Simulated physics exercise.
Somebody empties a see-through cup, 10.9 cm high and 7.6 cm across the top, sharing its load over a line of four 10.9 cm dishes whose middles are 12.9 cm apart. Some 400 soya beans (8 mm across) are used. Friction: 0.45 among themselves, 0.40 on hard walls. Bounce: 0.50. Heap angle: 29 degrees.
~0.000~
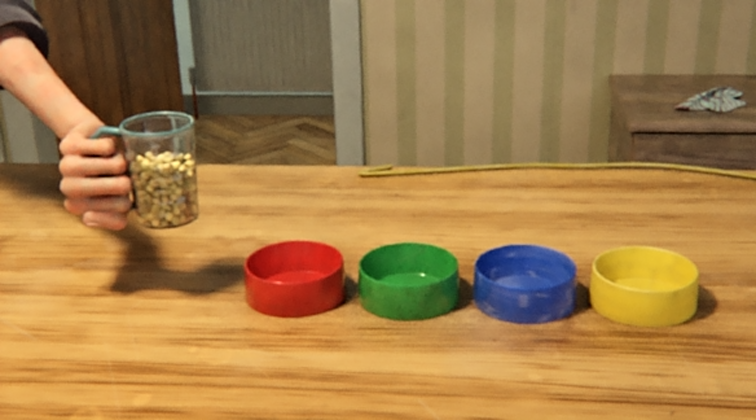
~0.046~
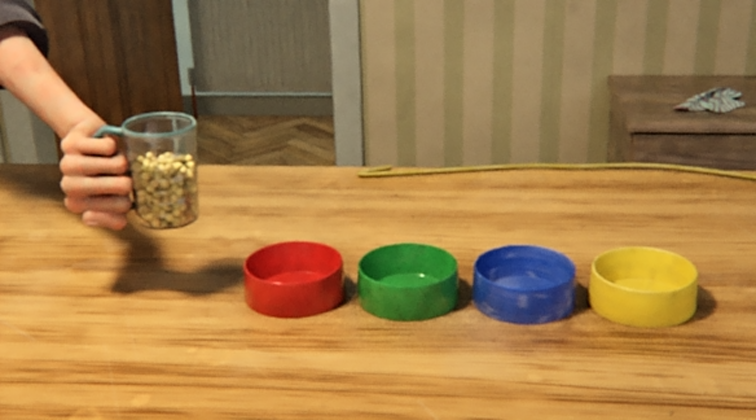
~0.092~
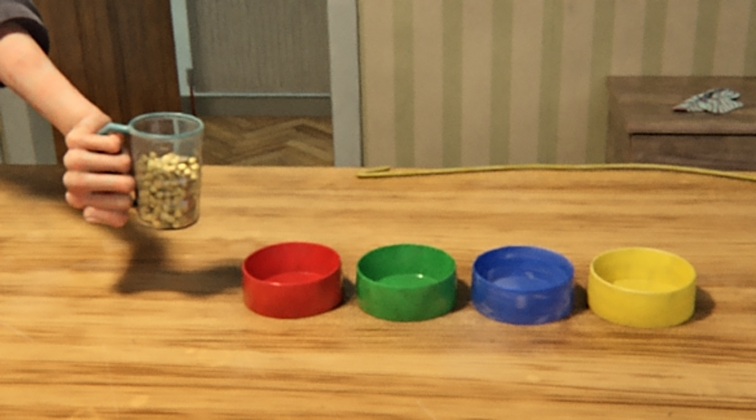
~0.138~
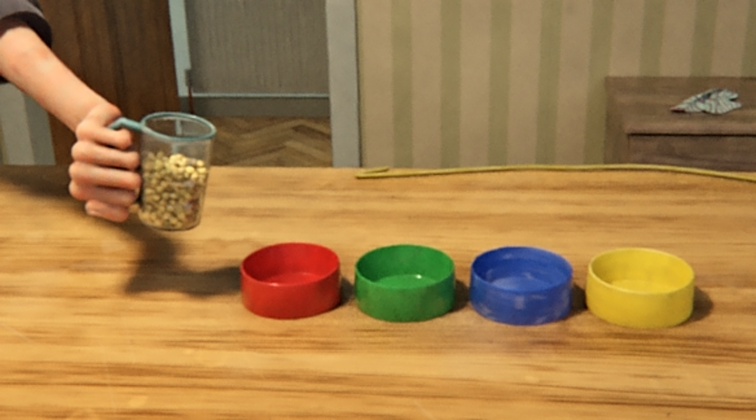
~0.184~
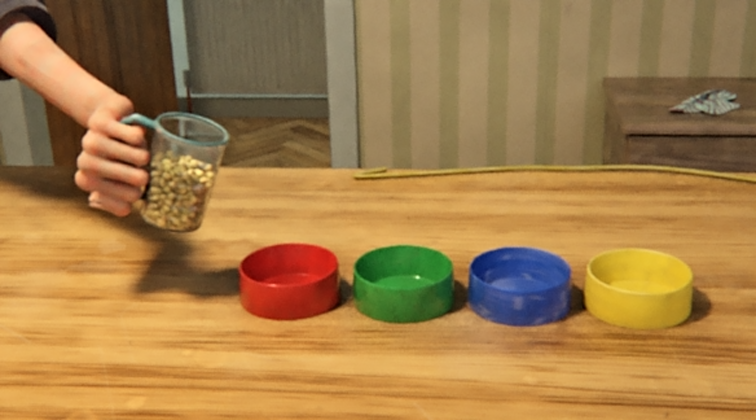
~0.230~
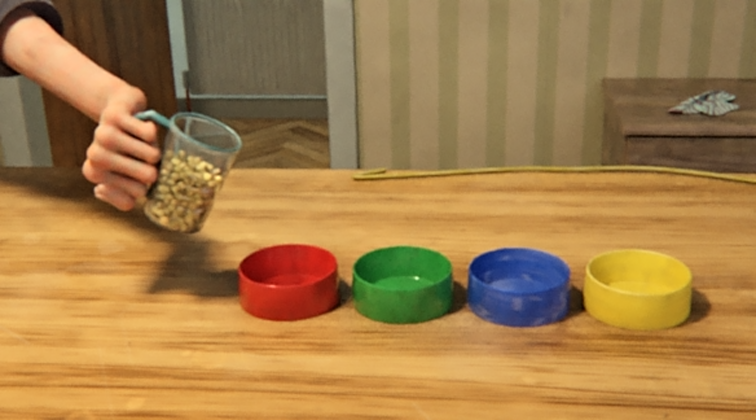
A hand held a clear cup partly filled with small pale beans, then moved it slightly right while tilting it toward four empty dishes, red, green, blue and yellow, lined up on a wooden table.
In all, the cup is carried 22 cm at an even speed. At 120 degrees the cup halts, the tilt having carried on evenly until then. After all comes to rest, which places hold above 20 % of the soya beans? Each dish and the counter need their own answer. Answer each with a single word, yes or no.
Red dish no, blue dish no, green dish yes, yellow dish no, counter no.
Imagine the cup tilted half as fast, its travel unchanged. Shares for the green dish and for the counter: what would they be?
In that case I'd put green at 100 and the counter at 0.
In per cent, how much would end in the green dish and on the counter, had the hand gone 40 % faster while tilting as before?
Green 90, counter 10.
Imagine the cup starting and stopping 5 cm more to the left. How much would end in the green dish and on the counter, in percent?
The green dish would get 80 and the counter 10.
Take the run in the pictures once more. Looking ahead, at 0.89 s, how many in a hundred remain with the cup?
Roughly 80 per cent.
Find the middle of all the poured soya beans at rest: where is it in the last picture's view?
After settling, the middle sits near (417, 286).
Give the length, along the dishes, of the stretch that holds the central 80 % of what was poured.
That stretch comes to around 8 cm.
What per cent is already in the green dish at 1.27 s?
Some 90 in a hundred by then.
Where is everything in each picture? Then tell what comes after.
Cup at (163, 171), tilt 0 degrees, lip at (191, 124), moved 0.0 cm; middle of the pieces at (166, 189); red dish at (294, 261); green dish at (408, 264); blue dish at (525, 266); yellow dish at (645, 268), in the first picture.
Cup at (164, 172), tilt 1 degrees, lip at (194, 126), moved 0.2 cm; middle of the pieces at (166, 189), in the second picture.
Cup at (167, 172), tilt 5 degrees, lip at (201, 129), moved 0.8 cm; middle of the pieces at (169, 190), in the third picture.
Cup at (174, 173), tilt 12 degrees, lip at (213, 134), moved 1.7 cm; middle of the pieces at (174, 191), in the fourth picture.
Cup at (182, 174), tilt 18 degrees, lip at (226, 140), moved 2.8 cm; middle of the pieces at (179, 191), in the fifth picture.
Cup at (190, 175), tilt 25 degrees, lip at (239, 147), moved 3.8 cm; middle of the pieces at (185, 192); red dish at (288, 265); green dish at (402, 267); blue dish at (519, 269); yellow dish at (639, 272). The cup turns about 150 degrees a second and travels 22 cm a second, in the sixth picture.
After 0.63 s, tilt 85 degrees; cup holds 100 %.
After 0.89 s, tilt 119 degrees; cup holds 80 %, green 15 %.
Then, at 1.27 s, tilt 120 degrees; cup holds 0 %, blue 5 %, green 90 %.
At rest (2.0 s), red 0 %, blue 5 %, green 90 %, yellow 0 %, counter 10 %.
